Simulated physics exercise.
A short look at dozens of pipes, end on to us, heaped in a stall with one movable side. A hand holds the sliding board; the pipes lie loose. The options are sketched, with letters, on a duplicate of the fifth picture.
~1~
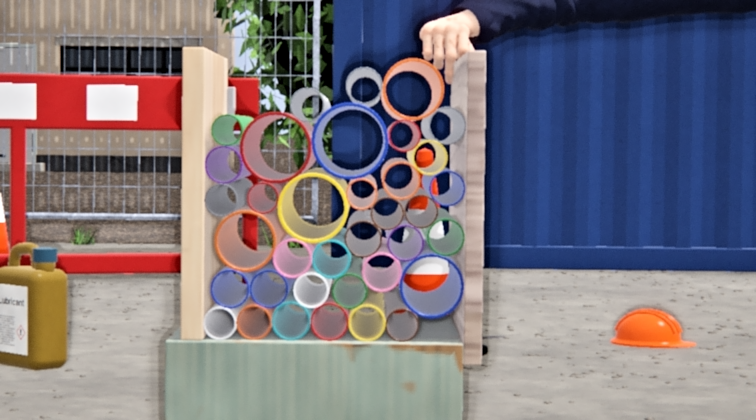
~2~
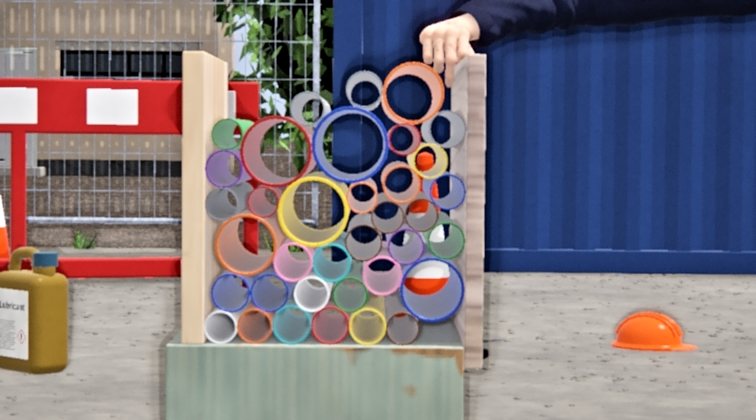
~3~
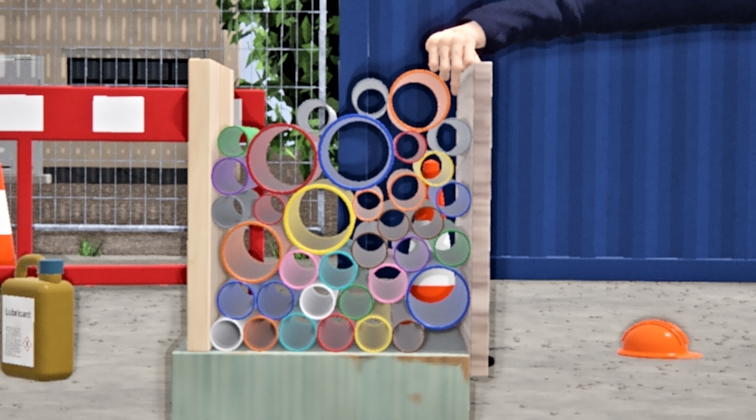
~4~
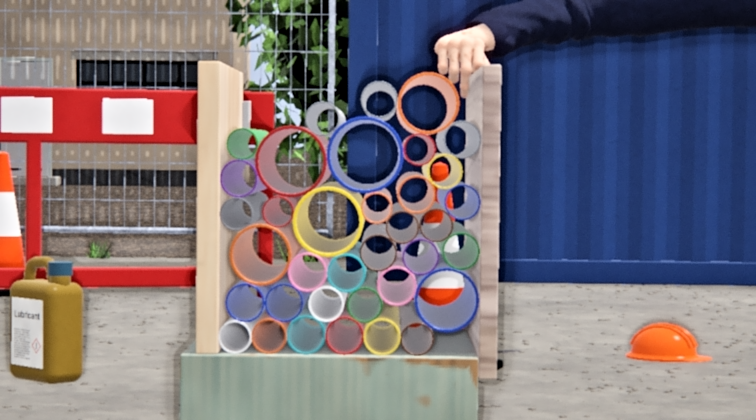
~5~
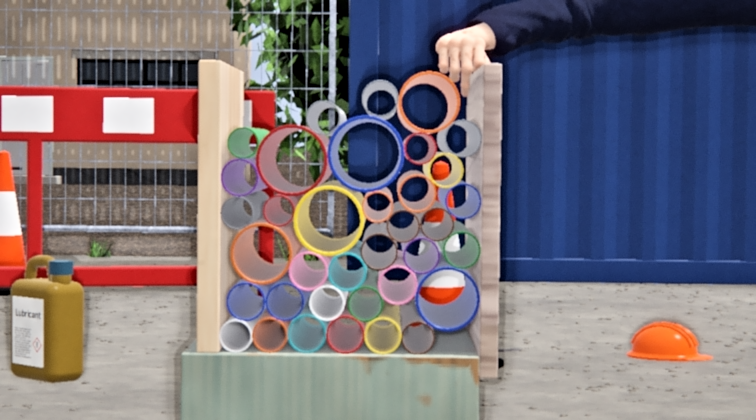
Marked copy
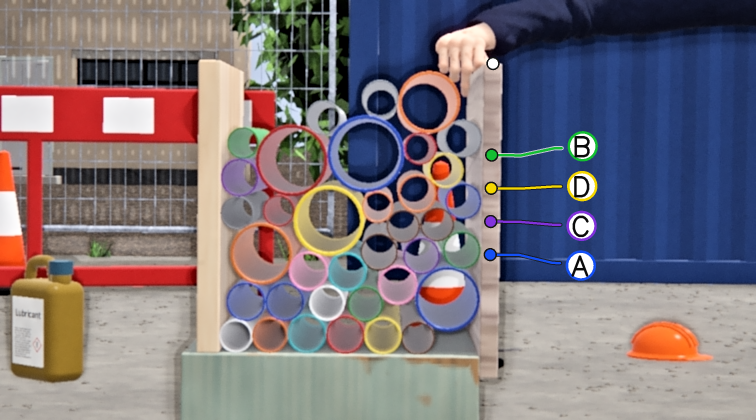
Hand resting on top of the right side board of a stall of loose colourful pipes, the view shifting slightly, pipes staying still.
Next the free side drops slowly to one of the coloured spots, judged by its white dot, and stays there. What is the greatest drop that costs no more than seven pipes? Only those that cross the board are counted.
Down to A.
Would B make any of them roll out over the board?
No, at B.
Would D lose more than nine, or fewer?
Fewer than nine.
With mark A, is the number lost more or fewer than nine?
At A, fewer than nine.
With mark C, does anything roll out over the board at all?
Yes, at C.
On the marked copy, A at (490, 255); B at (492, 155); C at (491, 221); D at (491, 188); the white dot at (493, 63).
Following A. Soon after the start, top of the board (482, 144).
Later, top of the board (481, 235).
In the end, top of the board (481, 254), six out over the board.
As for the rest, B none out over the board; C two out over the board; D two out over the board.
